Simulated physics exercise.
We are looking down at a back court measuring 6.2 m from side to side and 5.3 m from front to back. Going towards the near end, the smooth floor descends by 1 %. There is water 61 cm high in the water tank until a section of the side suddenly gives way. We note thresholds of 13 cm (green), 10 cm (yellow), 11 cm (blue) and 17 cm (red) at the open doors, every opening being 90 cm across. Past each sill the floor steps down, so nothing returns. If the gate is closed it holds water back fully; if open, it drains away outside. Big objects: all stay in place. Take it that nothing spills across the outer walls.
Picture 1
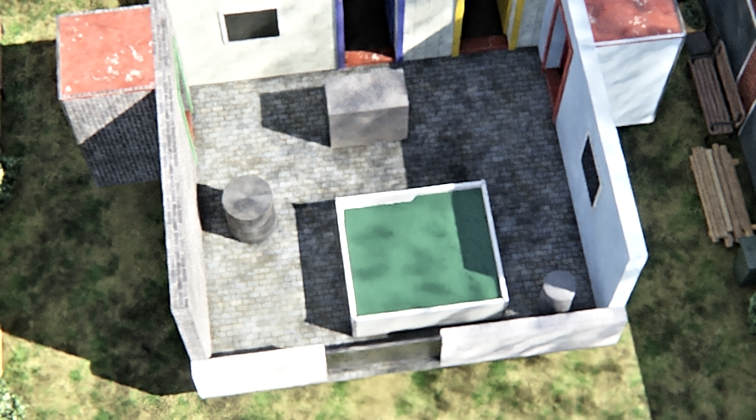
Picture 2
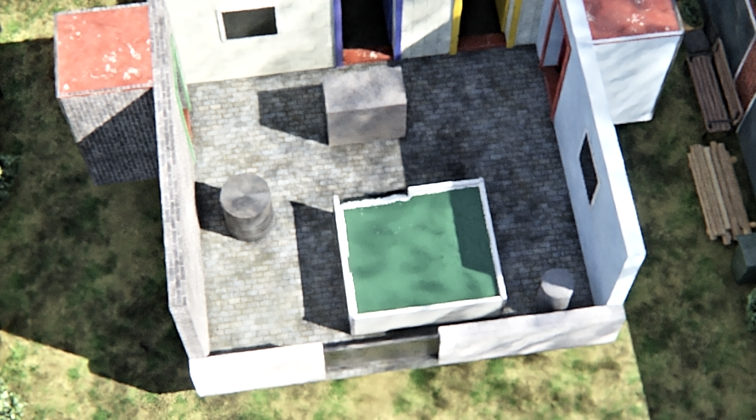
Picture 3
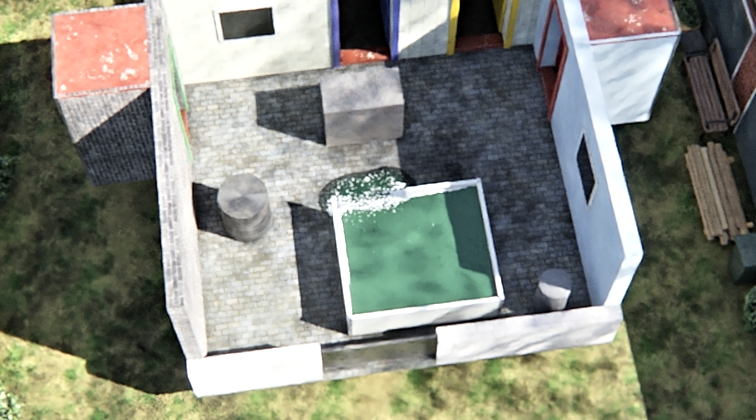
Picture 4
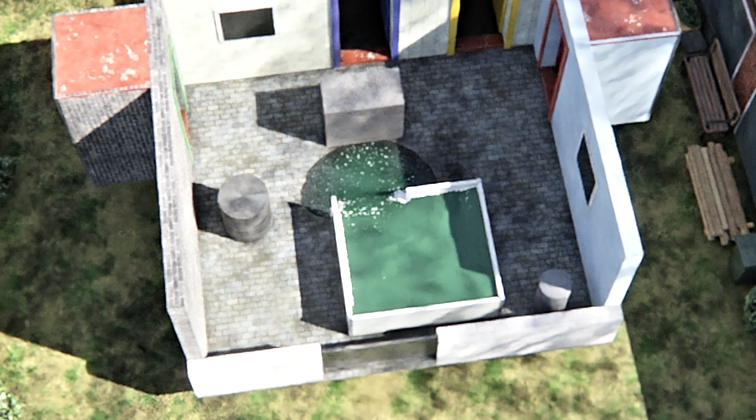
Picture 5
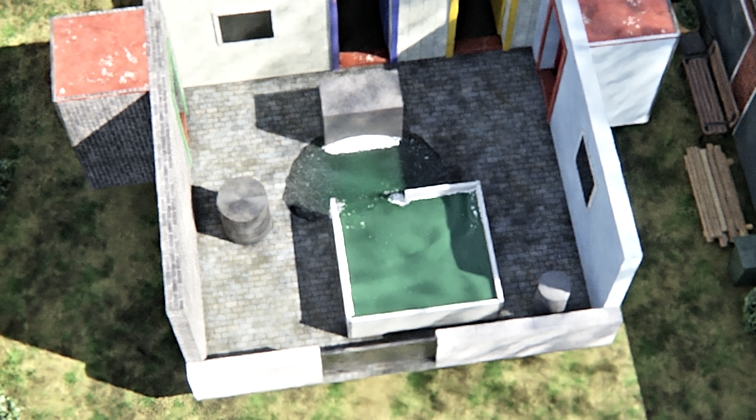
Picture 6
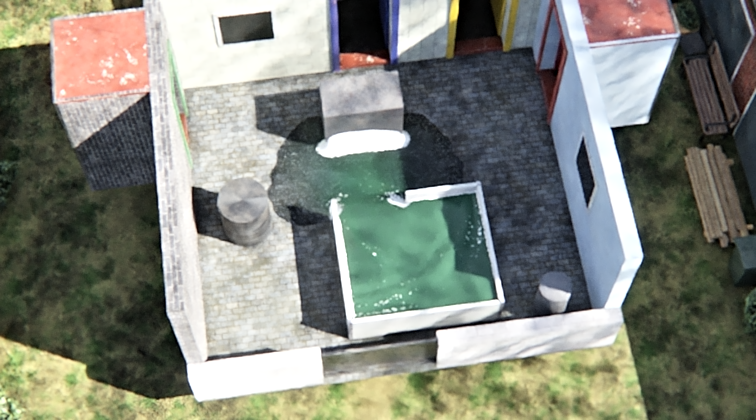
At the start, a white-walled tank of green water stands still in a paved, walled courtyard, near a grey block and a cylinder. Then its far side opens and foaming water pours out, spreading across the paving in a widening dark fan and surging white against the block.
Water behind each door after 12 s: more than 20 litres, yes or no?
Green door: Yes; yellow door: No; blue door: No; red door: No.
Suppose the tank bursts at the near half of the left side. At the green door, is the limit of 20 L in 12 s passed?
Compared with the limit, green is less.
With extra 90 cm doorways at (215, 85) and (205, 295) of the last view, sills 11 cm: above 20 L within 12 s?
In that order: Past it, under.
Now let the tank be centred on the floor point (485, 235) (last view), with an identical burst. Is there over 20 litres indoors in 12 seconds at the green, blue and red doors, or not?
For the green door, the amount is acceptable; for the blue door, the amount is too high; for the red door, the amount is acceptable.
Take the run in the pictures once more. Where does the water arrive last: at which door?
The answer is the blue door.
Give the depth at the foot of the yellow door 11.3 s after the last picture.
Roughly 6.5 centimetres.
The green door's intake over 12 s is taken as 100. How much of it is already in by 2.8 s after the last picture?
Roughly 70%.
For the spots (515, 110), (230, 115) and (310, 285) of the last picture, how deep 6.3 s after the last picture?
Depths: About 7, 12 and 2 centimetres.
Then, 0.7 s after the last picture water covers 25 % of the floor and is deepest (42 cm) near (352, 154); green door not reached, yellow door not reached, blue door not reached, red door not reached.
Then, 1.5 s after the last picture water covers 50 % of the floor and is deepest (38 cm) near (352, 154); green door 24 cm at the sill, 11 L in, yellow door 6 cm at the sill, 0 L in, blue door not reached, red door 13 cm at the sill, 0 L in.
Then, 2.8 s after the last picture water covers 65 % of the floor and is deepest (25 cm) near (362, 153); green door 21 cm at the sill, 71 L in, yellow door 10 cm at the sill, 0 L in, blue door 2 cm at the sill, 0 L in, red door 14 cm at the sill, 0 L in.
Then, 6.3 s after the last picture water covers 95 % of the floor and is deepest (14 cm) near (185, 91); green door 13 cm at the sill, 99 L in, yellow door 6 cm at the sill, 1 L in, blue door 8 cm at the sill, 0 L in, red door 9 cm at the sill, 0 L in.
Then, 11.3 s after the last picture water covers 100 % of the floor and is deepest (16 cm) near (540, 334); green door 8 cm at the sill, 100 L in, yellow door 7 cm at the sill, 1 L in, blue door 6 cm at the sill, 1 L in, red door 7 cm at the sill, 0 L in.
